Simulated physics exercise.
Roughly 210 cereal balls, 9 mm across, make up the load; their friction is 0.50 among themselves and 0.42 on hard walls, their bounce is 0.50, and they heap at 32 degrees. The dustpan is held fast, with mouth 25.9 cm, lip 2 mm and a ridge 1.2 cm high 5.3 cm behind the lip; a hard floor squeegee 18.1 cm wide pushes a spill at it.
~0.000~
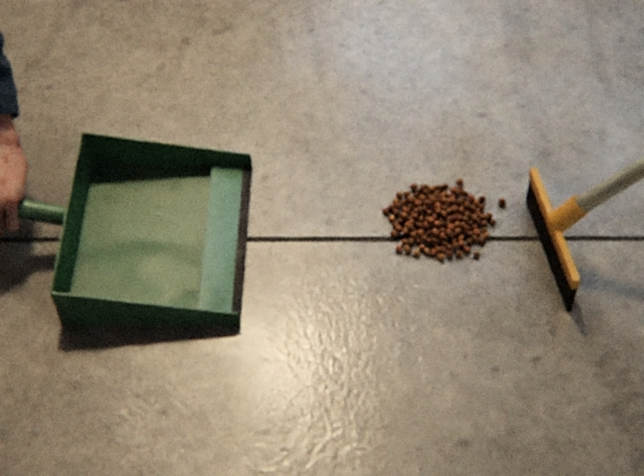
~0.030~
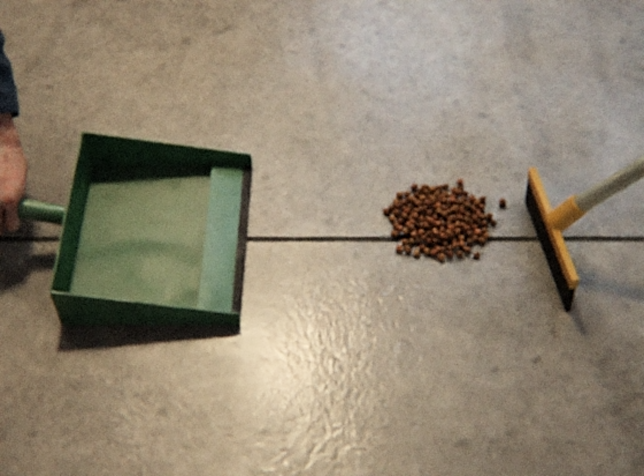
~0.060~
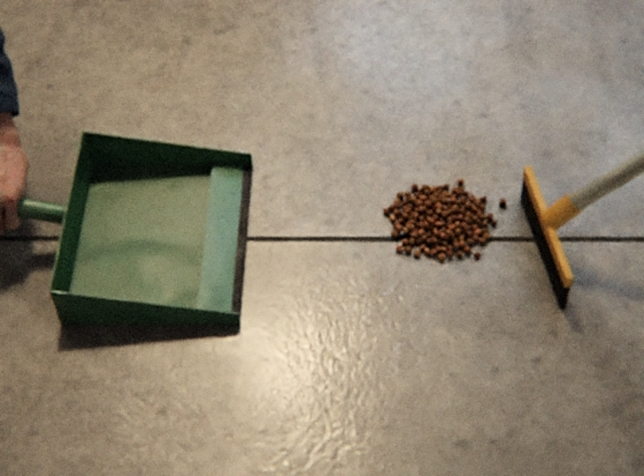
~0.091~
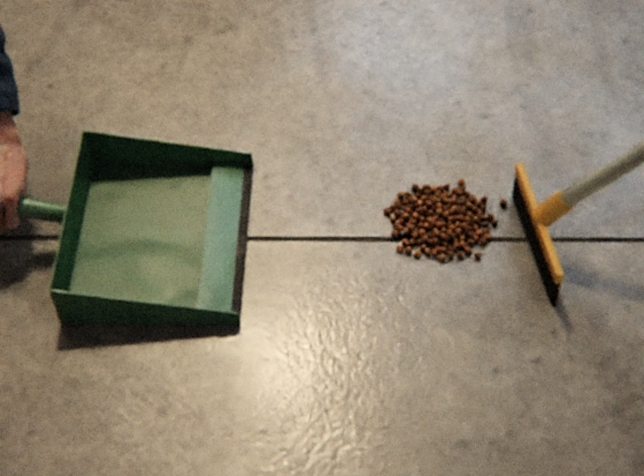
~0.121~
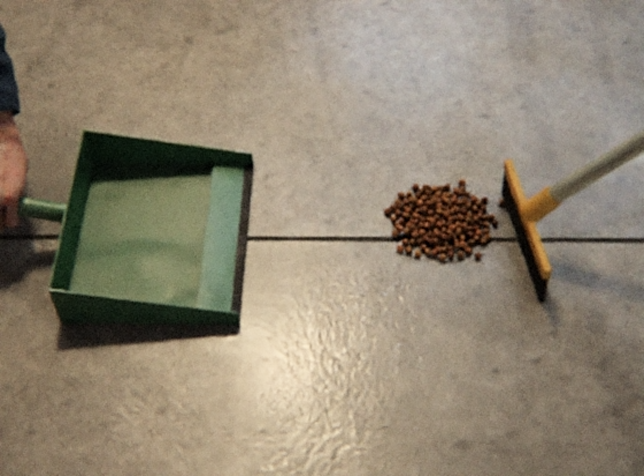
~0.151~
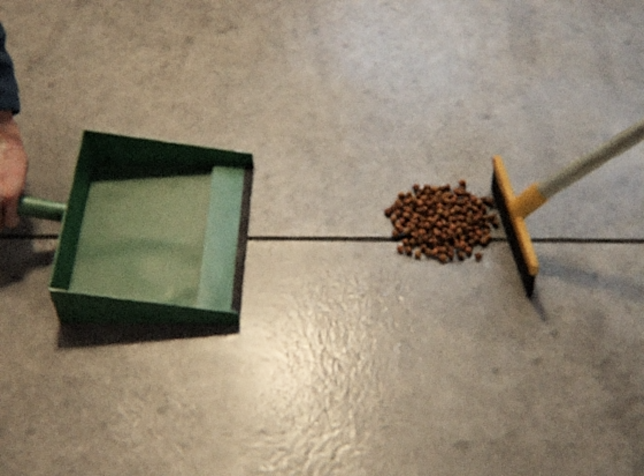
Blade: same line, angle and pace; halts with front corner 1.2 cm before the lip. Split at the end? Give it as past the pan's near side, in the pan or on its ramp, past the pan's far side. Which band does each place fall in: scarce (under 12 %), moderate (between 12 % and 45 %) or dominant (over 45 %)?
Near side: Scarce; pan: Scarce; far side: Moderate.
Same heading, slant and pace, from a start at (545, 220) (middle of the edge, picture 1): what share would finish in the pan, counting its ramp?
I'd put it at around 0 per cent.
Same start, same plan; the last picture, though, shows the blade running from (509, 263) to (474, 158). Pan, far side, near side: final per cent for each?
You'd see pan at 10, far at 20 and near at 0.
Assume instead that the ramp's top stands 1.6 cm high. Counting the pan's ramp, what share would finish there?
Near 0 per cent, then.
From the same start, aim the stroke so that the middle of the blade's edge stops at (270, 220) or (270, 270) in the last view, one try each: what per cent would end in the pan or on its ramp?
Close to 30 and 30 percent, in that order.
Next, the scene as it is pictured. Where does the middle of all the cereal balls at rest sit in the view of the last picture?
Centre at rest, approx.: (270, 205) px.
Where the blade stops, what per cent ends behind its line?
About 35 percent.
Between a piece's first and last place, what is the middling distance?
I'd put it near 22 cm.
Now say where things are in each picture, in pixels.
Blade from (575, 284) to (533, 176), moved 0.0 cm, 0 of the pieces shifted so far; middle of the pieces at (443, 217); pan at (147, 242), in the first picture.
Blade from (573, 283) to (532, 176), moved 0.2 cm, 0 of the pieces shifted so far; middle of the pieces at (443, 217), in the second picture.
Blade from (568, 282) to (527, 174), moved 1.0 cm, 0 of the pieces shifted so far; middle of the pieces at (443, 217), in the third picture.
Blade from (558, 278) to (519, 171), moved 2.2 cm, 0 of the pieces shifted so far; middle of the pieces at (444, 218), in the fourth picture.
Blade from (546, 274) to (508, 168), moved 3.8 cm, 1 of the pieces shifted so far; middle of the pieces at (444, 218), in the fifth picture.
Blade from (534, 270) to (497, 164), moved 5.4 cm, 1 of the pieces shifted so far; middle of the pieces at (439, 214); pan at (147, 240). Its pace works out near 0.53 m/s, heading 25 degrees away from the viewer's side, in the sixth picture.
After 0.46 s, middle of the blade 19 cm from the lip; 0 % over the lip, far side 5 %, near side 0 %.
After 0.67 s, middle of the blade 9 cm from the lip; 0 % over the lip, far side 15 %, near side 0 %.
Then, at 0.99 s, middle of the blade 3 cm from the lip; 0 % over the lip, far side 25 %, near side 0 %.
In the end, at 1.3 s, near side 0 %, pan 0 %, far side 25 %, in front of the lip or behind the blade 75 %.
